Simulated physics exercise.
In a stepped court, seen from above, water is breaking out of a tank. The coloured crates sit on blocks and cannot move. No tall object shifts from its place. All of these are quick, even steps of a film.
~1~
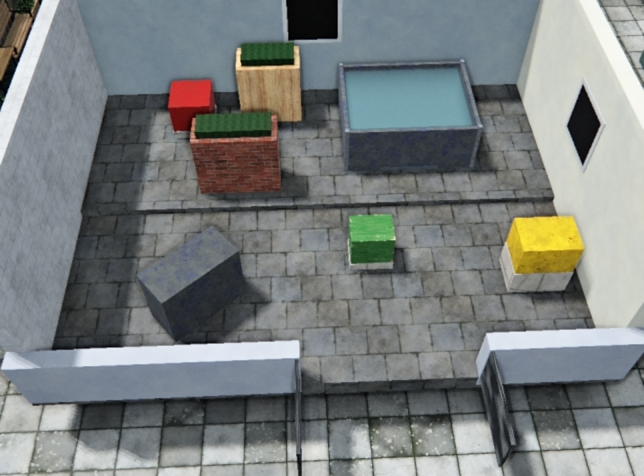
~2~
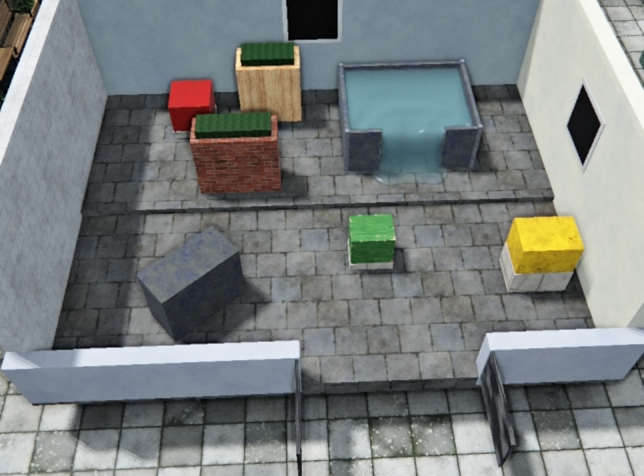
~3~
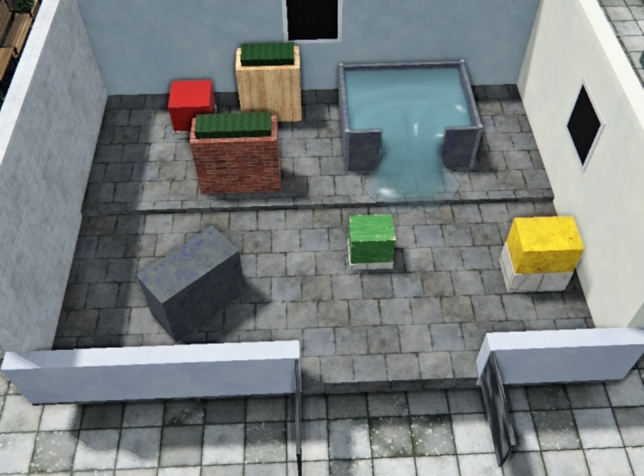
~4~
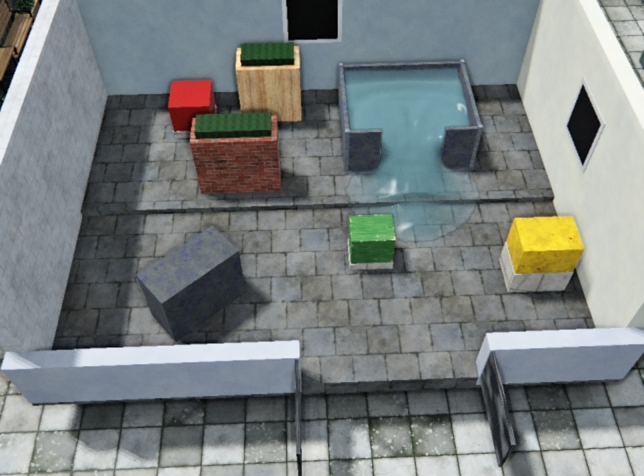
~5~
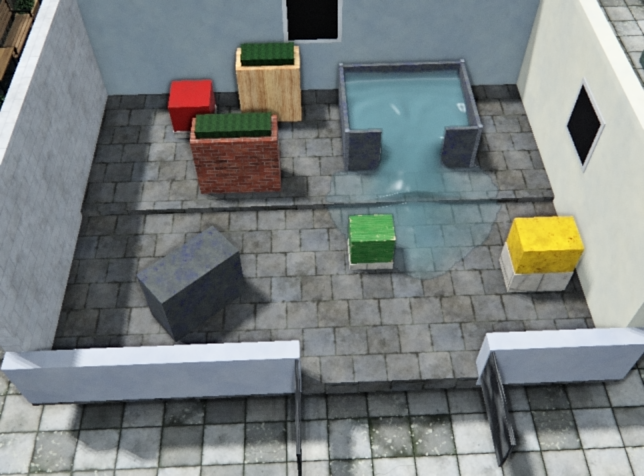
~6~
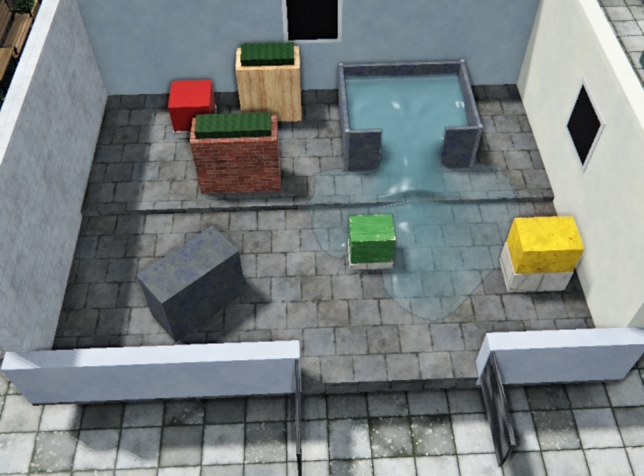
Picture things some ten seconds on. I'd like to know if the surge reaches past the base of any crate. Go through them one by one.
Result: The red crate avoids the water. The green crate meets the water. The yellow crate avoids the water.
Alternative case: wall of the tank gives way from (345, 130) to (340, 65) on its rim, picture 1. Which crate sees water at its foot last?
That would be the crate marked yellow.
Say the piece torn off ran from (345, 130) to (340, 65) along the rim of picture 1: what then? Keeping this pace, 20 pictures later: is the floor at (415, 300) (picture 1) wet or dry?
Check at the point: Never reached.
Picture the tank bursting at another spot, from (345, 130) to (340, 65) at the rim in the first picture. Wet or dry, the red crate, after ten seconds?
In short: Red is wetted.
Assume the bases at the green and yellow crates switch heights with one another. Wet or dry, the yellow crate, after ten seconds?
Well, after the swap yellow gets reached.
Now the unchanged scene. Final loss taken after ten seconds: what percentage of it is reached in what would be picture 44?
I'd put it at 65 per cent.
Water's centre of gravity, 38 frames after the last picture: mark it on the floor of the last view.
I'd say around (388, 231).
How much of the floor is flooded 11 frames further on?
It comes out near 40 percent.
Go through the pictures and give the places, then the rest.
Still water in the tank at (407, 99), in the first frame.
The front is at (443, 175), out from the gap at (410, 153), in the second frame.
The front is at (444, 200), out from the gap at (410, 155), in the third frame.
The front is at (430, 237), out from the gap at (410, 156), in the fourth frame.
Water pours out at (410, 155) and has run to (425, 275), in the fifth frame.
The front is at (440, 313), out from the gap at (410, 156), in the sixth frame.
A moment on, water covers 30 % of the floor; the red crate not reached, the green crate water round its plinth, the yellow crate water round its plinth.
Next, water covers 40 % of the floor; the red crate not reached, the green crate water round its plinth, the yellow crate water round its plinth.
Then, water covers 45 % of the floor; the red crate not reached, the green crate water round its plinth, the yellow crate water round its plinth.
Later, water covers 55 % of the floor; the red crate not reached, the green crate water round its plinth, the yellow crate water round its plinth.
In the end, water covers 60 % of the floor; the red crate stayed above the water, the green crate was topped, the yellow crate stayed above the water.
